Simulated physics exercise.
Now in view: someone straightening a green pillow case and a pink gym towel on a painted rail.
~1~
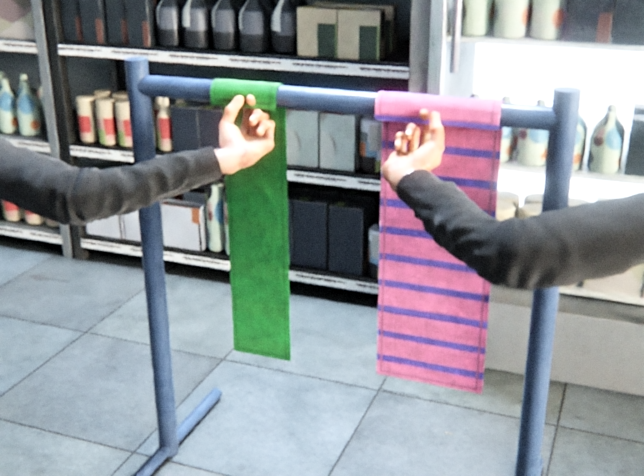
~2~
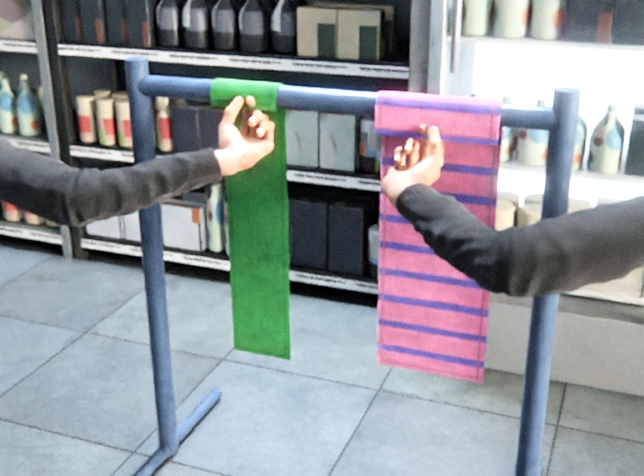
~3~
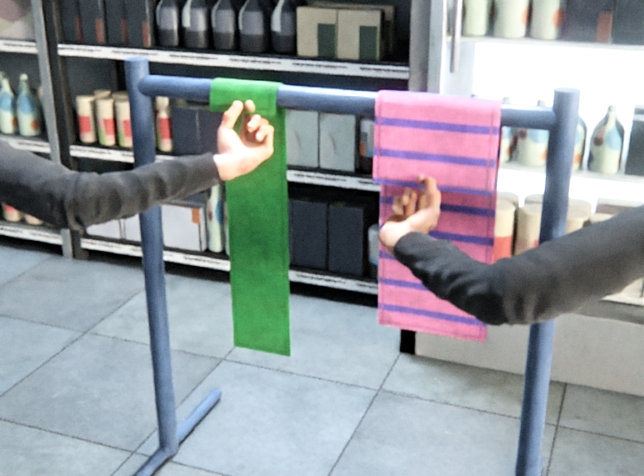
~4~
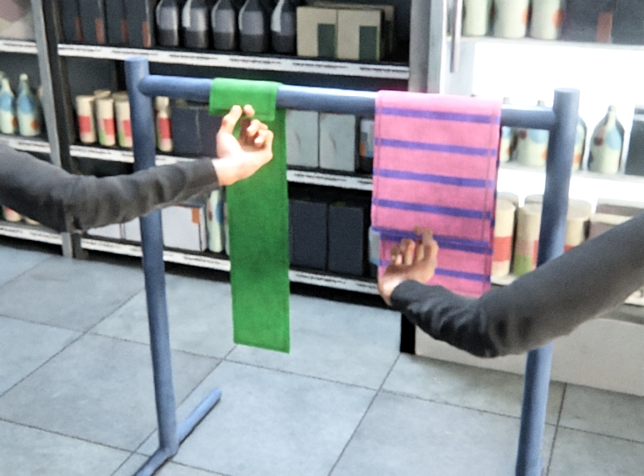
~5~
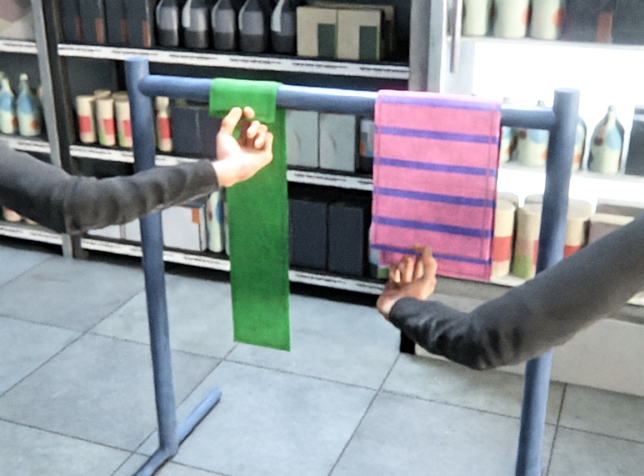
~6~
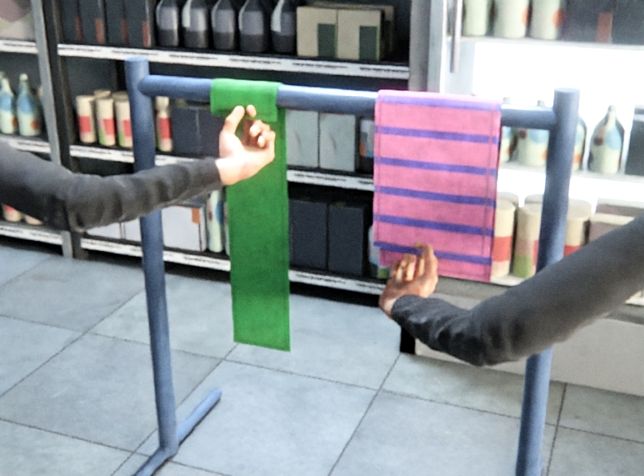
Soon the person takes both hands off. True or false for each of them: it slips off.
Green pillow case: True; pink gym towel: False.
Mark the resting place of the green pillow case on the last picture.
When it all stops, you'll find it at (269, 464) in the last picture.
Then, 0.34 s later than the last view, pillow case clear of the rail and dropping near (262, 324); gym towel at rest on the rail.
Then, 0.58 s later than the last view, pillow case in a heap on the floor near (268, 463); gym towel at rest on the rail.
Finally, pillow case in a heap on the floor near (269, 464); gym towel at rest on the rail. The green pillow case slides off and the pink gym towel hangs there.
